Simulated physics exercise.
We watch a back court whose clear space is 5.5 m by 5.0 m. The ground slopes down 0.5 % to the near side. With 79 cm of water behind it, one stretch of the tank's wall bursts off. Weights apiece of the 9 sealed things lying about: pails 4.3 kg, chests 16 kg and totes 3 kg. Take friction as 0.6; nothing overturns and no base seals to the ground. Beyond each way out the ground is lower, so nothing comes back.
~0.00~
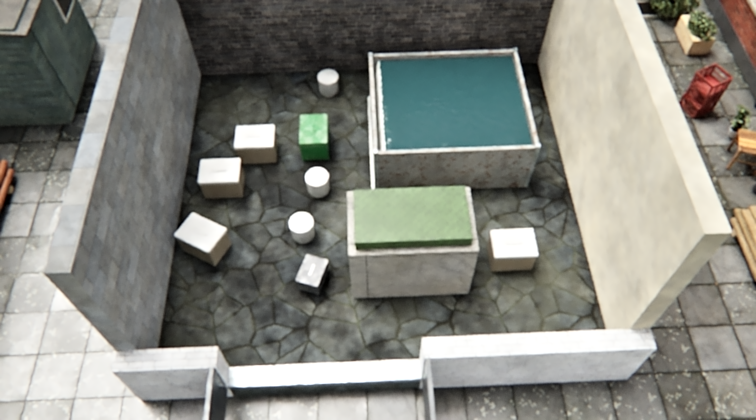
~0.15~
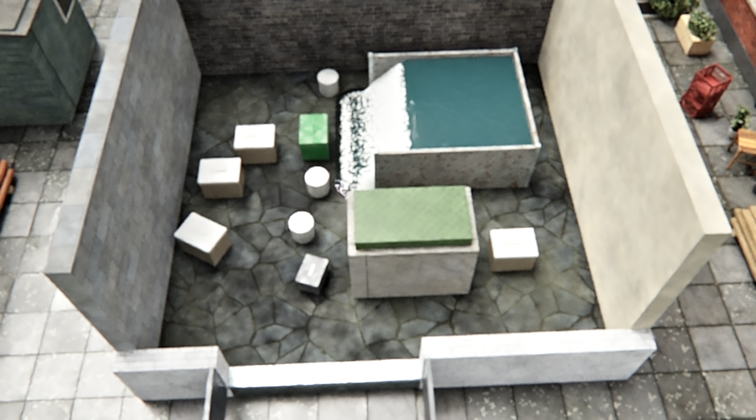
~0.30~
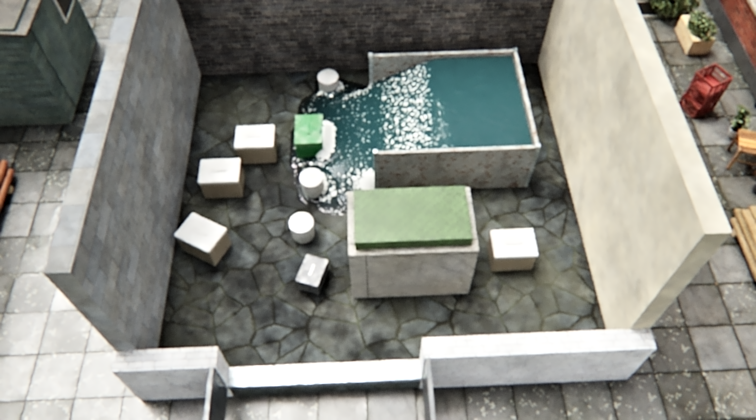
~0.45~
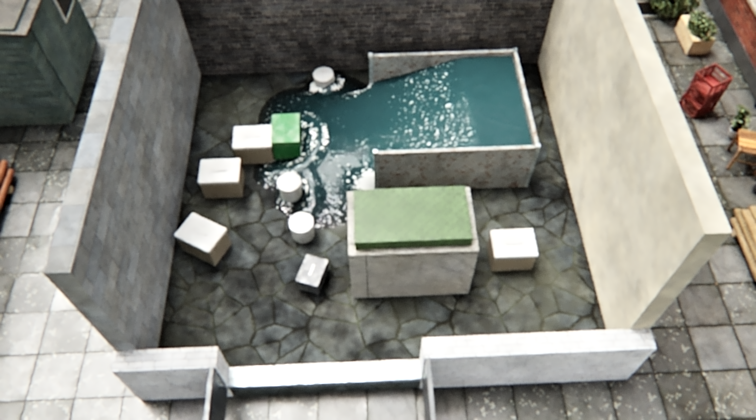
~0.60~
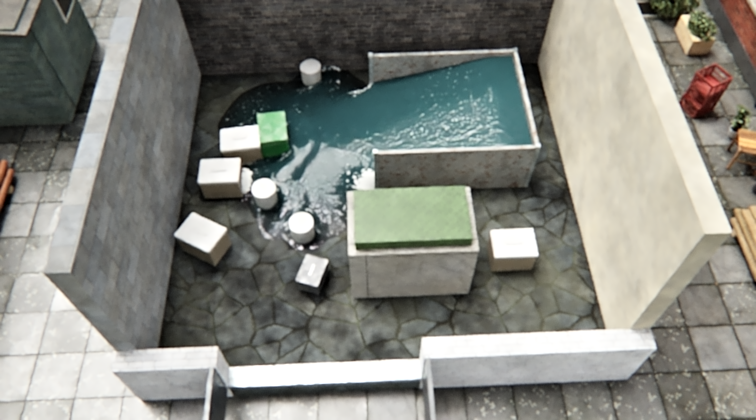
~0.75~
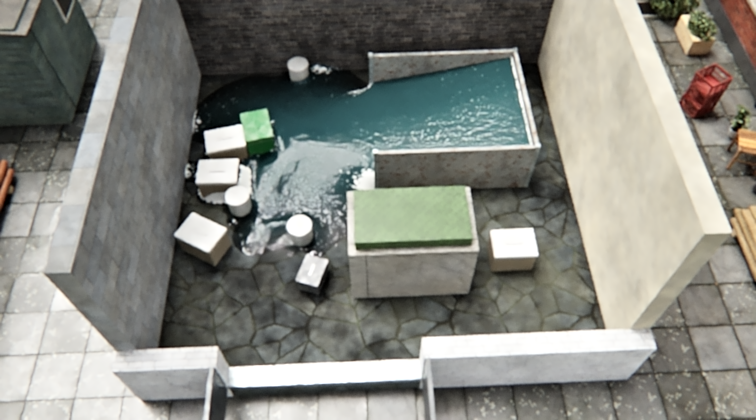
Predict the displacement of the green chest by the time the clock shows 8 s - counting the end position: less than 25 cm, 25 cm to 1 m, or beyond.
Green chest ends far away.
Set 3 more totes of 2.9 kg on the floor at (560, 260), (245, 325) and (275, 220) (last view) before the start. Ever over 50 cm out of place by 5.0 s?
In turn: Short of it, over, over.
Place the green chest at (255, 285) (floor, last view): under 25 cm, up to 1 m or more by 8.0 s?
It ends far away.
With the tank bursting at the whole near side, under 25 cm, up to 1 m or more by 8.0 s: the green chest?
In that case the green chest moves a short way.
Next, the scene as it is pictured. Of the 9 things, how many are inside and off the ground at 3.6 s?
6 of them.
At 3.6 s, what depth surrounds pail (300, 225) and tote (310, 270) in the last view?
About 4 and 7 cm.
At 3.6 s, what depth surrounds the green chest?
Roughly 17 cm.
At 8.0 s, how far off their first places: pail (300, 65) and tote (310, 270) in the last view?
In turn: 200 cm, 300 cm.
After 1.6 s the green chest is near (233, 118), 1.2 m from its start, afloat; 0 of 9 are out; 5 afloat.
After 3.6 s the green chest is near (252, 272), 2.5 m from its start, afloat; 1 of 9 are out; 6 afloat.
After 5.6 s the green chest has gone out; 4 of 9 are out; 3 afloat.
After 8.0 s the green chest has gone out; 5 of 9 are out; 4 afloat.
